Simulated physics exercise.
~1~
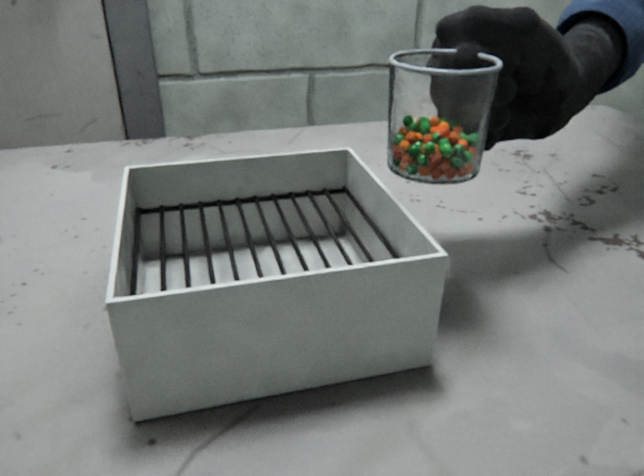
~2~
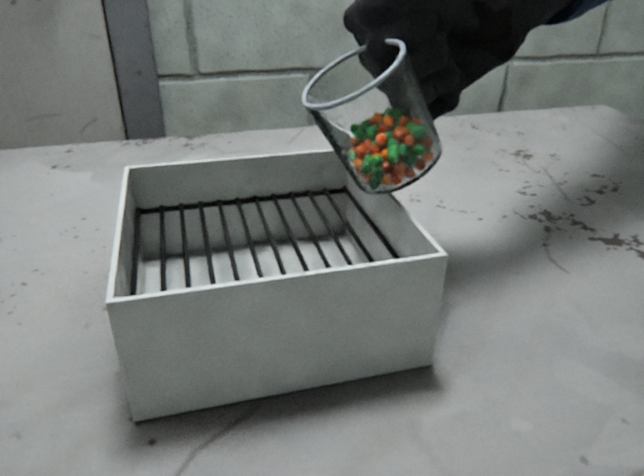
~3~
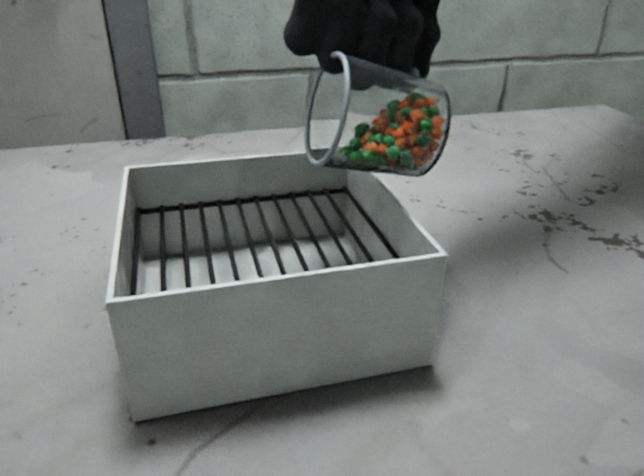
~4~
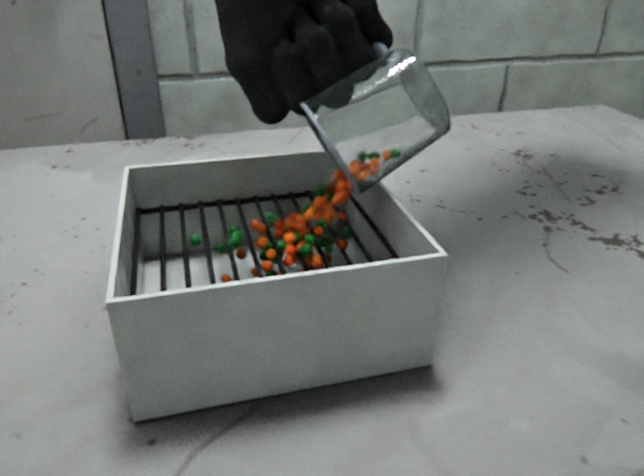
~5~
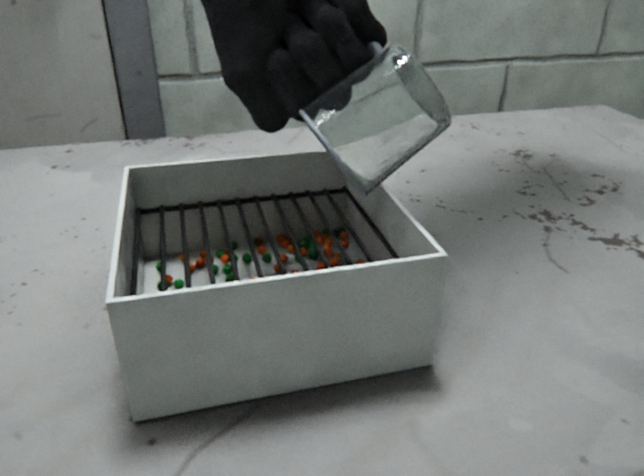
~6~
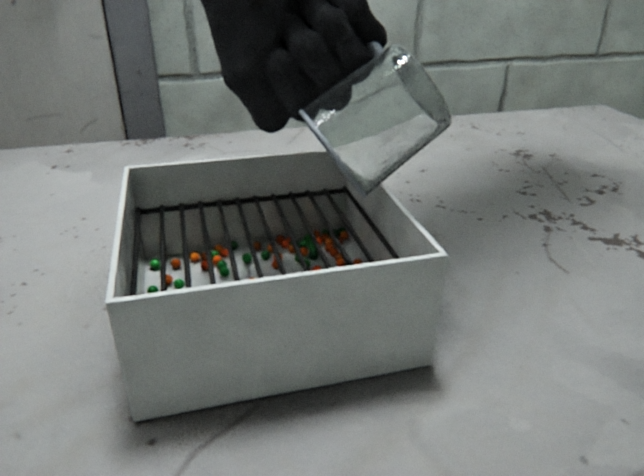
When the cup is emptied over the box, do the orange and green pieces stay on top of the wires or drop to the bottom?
Both the orange and the green pieces drop between the wires and end up at the bottom of the box.
